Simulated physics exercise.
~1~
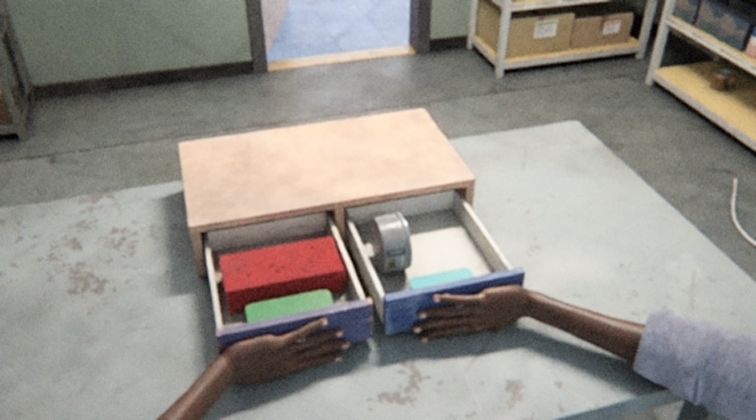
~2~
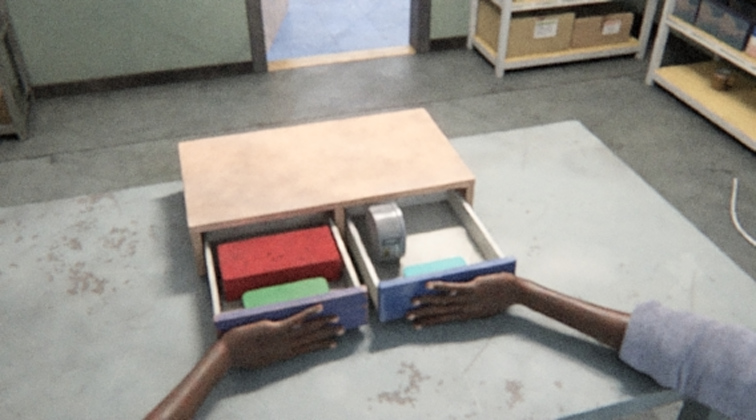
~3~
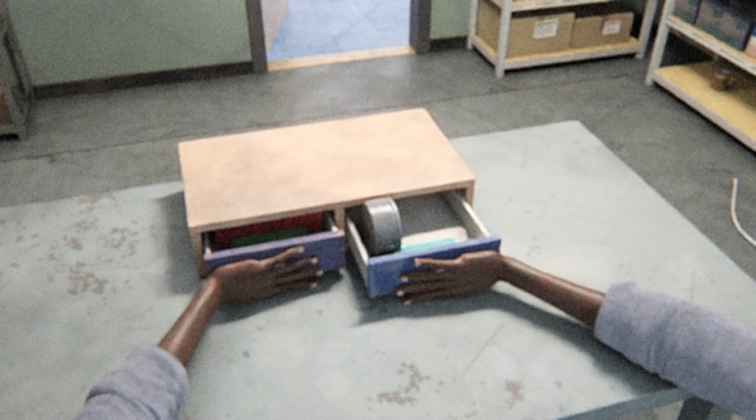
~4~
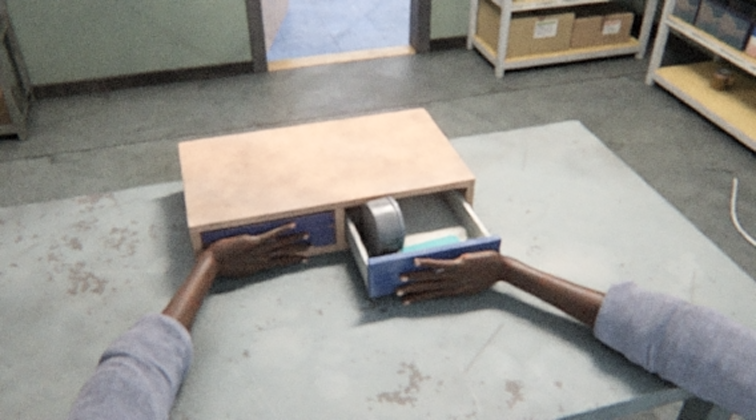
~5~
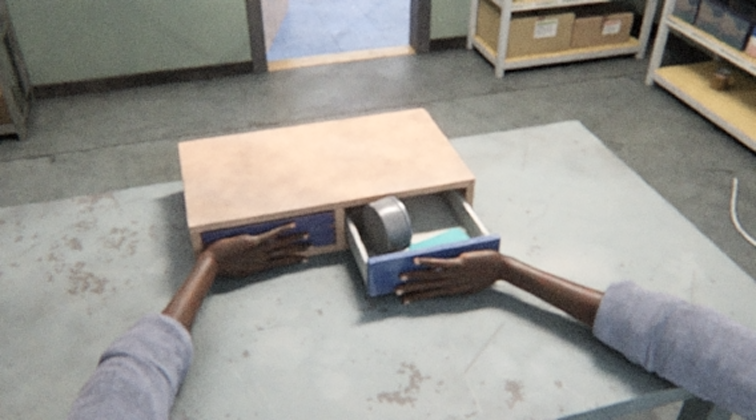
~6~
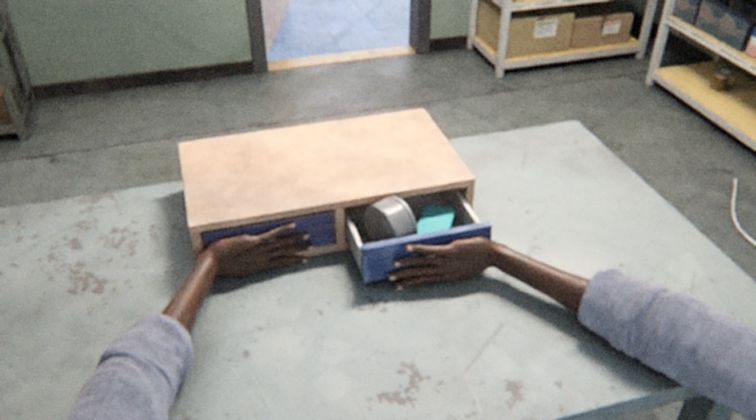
Two hands pushed in the blue-fronted drawers of a small wooden chest; the left one, holding red and green blocks, shut fully, while the right one, with a round grey object and a turquoise block inside, moved inward but ended still partly open.
